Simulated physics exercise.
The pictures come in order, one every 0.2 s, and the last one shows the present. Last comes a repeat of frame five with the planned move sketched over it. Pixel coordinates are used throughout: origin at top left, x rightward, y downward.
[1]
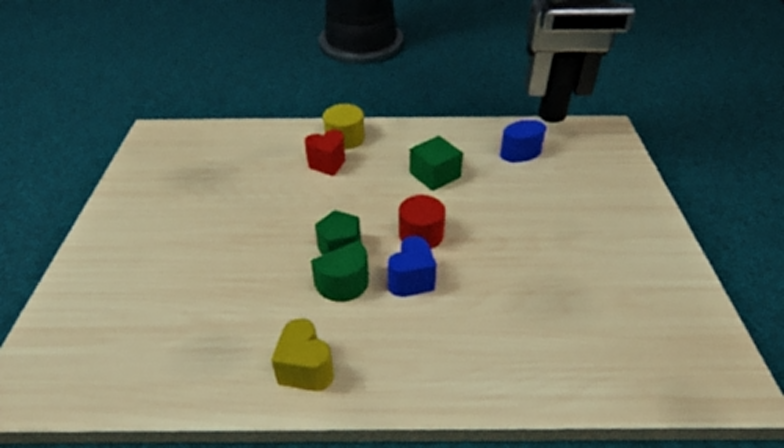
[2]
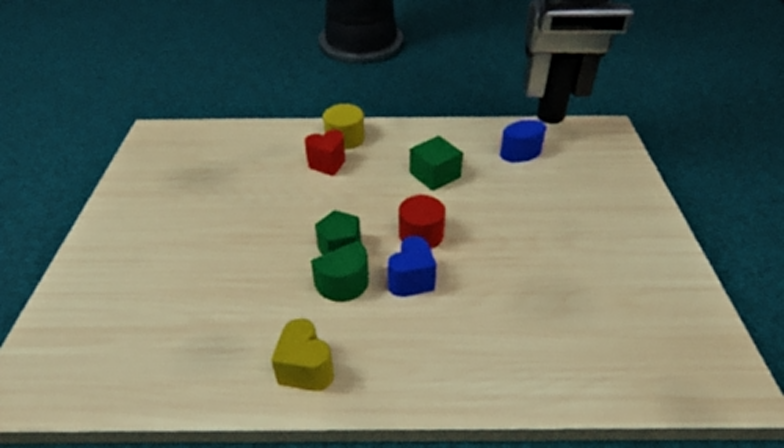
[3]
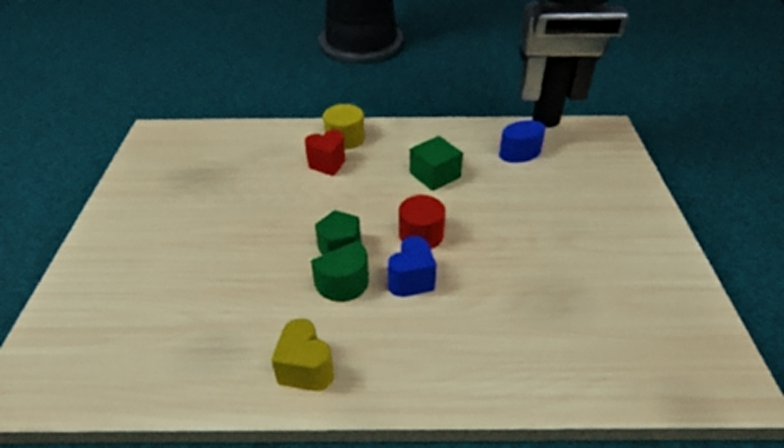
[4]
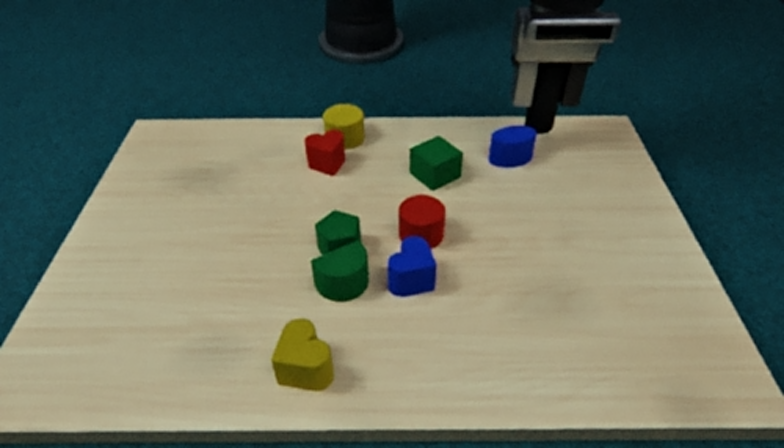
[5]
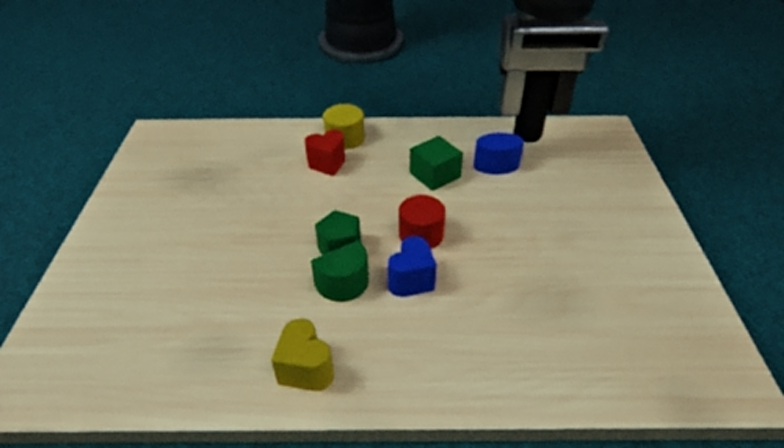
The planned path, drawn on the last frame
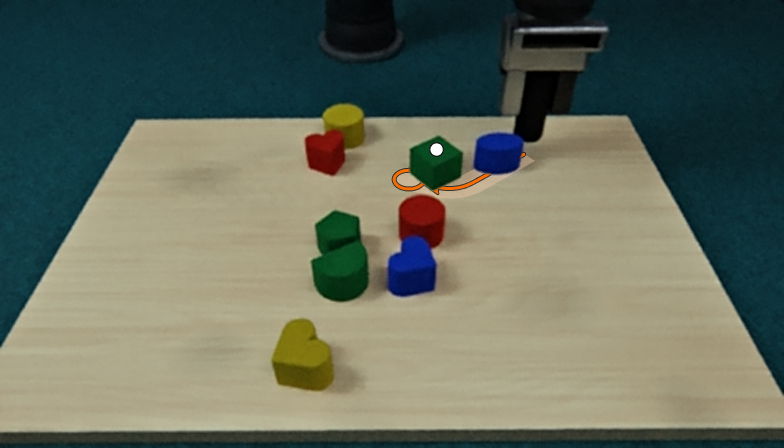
A robotic arm lowers its black rod and nudges the blue elliptical block slightly left.
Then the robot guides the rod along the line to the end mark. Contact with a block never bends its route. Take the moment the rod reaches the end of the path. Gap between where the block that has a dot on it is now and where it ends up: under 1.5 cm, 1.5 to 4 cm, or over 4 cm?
It shifts by more than 4 cm.
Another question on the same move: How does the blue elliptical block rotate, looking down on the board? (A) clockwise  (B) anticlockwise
My pick is A.
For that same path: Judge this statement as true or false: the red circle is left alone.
The statement is correct.
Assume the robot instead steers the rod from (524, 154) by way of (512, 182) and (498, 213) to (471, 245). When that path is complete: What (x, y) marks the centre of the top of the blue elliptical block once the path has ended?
My prediction: (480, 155).
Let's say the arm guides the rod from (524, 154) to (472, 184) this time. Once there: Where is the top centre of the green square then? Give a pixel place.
The green square ends near (403, 153).
The drawn path runs from (524, 154) via (492, 172) and (455, 188), ending at (409, 179); the dot is on the green square.
On the path given first. One third of the way, rod at (494, 154); green square at (418, 153), turned 20° clockwise; blue elliptical block at (461, 153), turned 30° clockwise.
Two thirds of the way, rod at (457, 170); green square at (388, 153), turned 35° clockwise; blue elliptical block at (425, 158), turned 85° clockwise.
At the end, rod at (409, 161); red heart block at (312, 138), turned 15° anticlockwise; red circle not moved; green square at (345, 145), turned 40° clockwise; blue elliptical block at (379, 148), turned 95° clockwise.
